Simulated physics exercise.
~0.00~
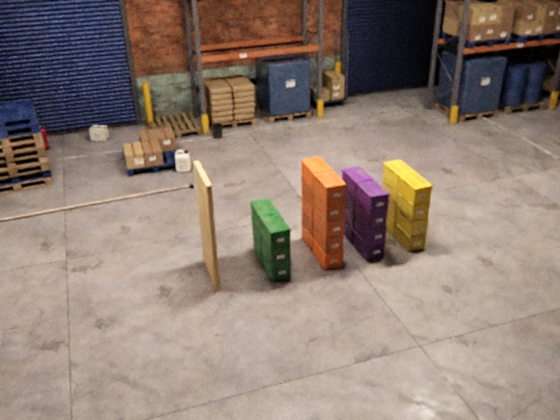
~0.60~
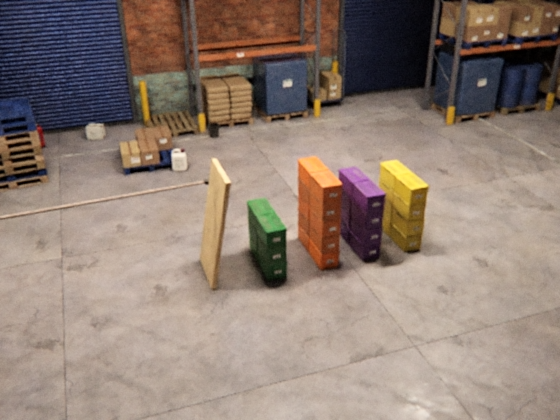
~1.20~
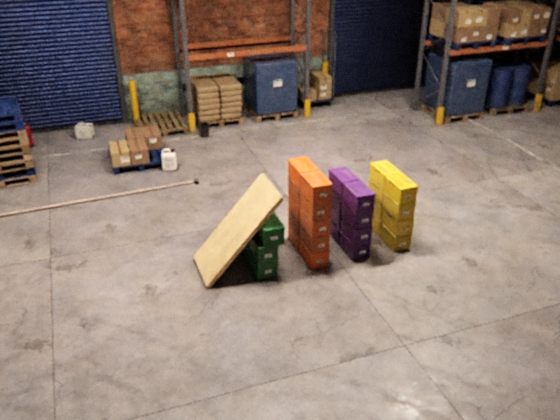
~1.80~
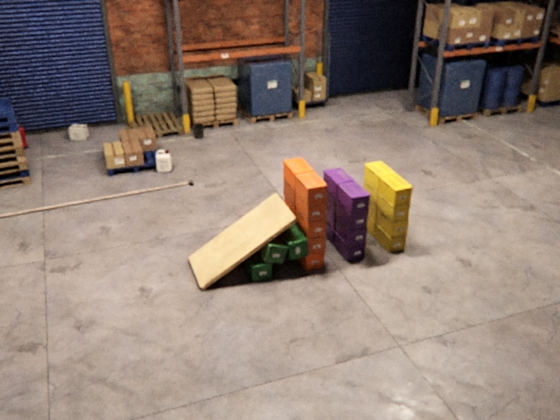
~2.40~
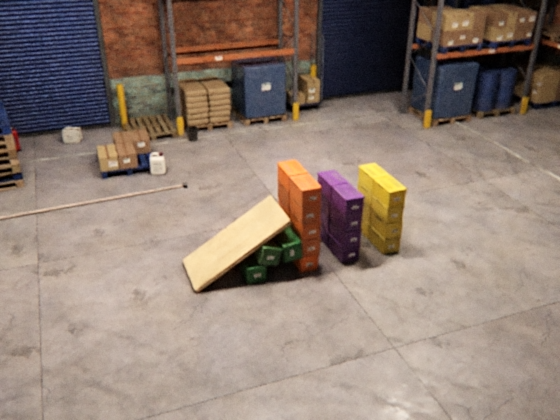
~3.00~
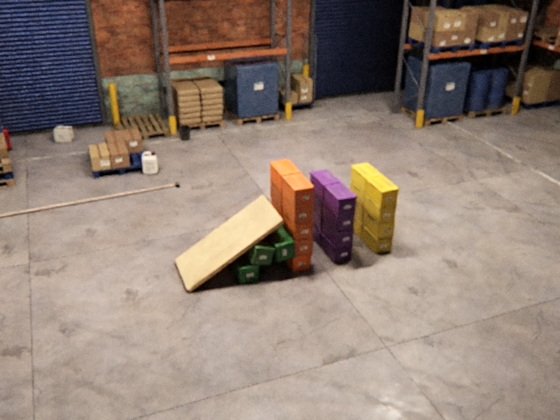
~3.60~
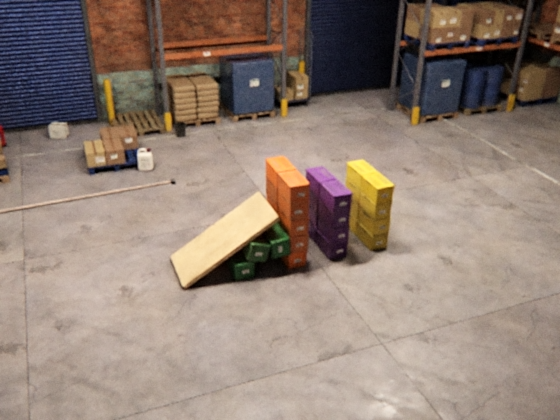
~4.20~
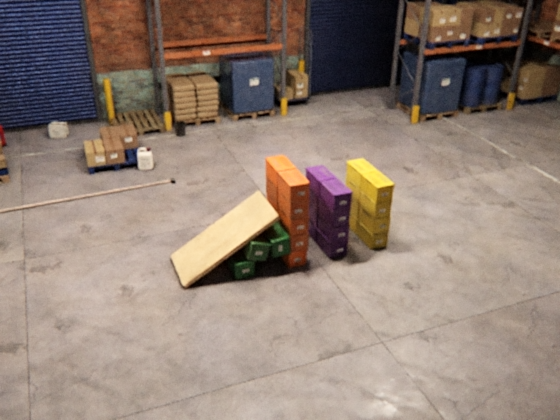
A tan board tips right, collapses the green stack, and rests against the standing orange one.
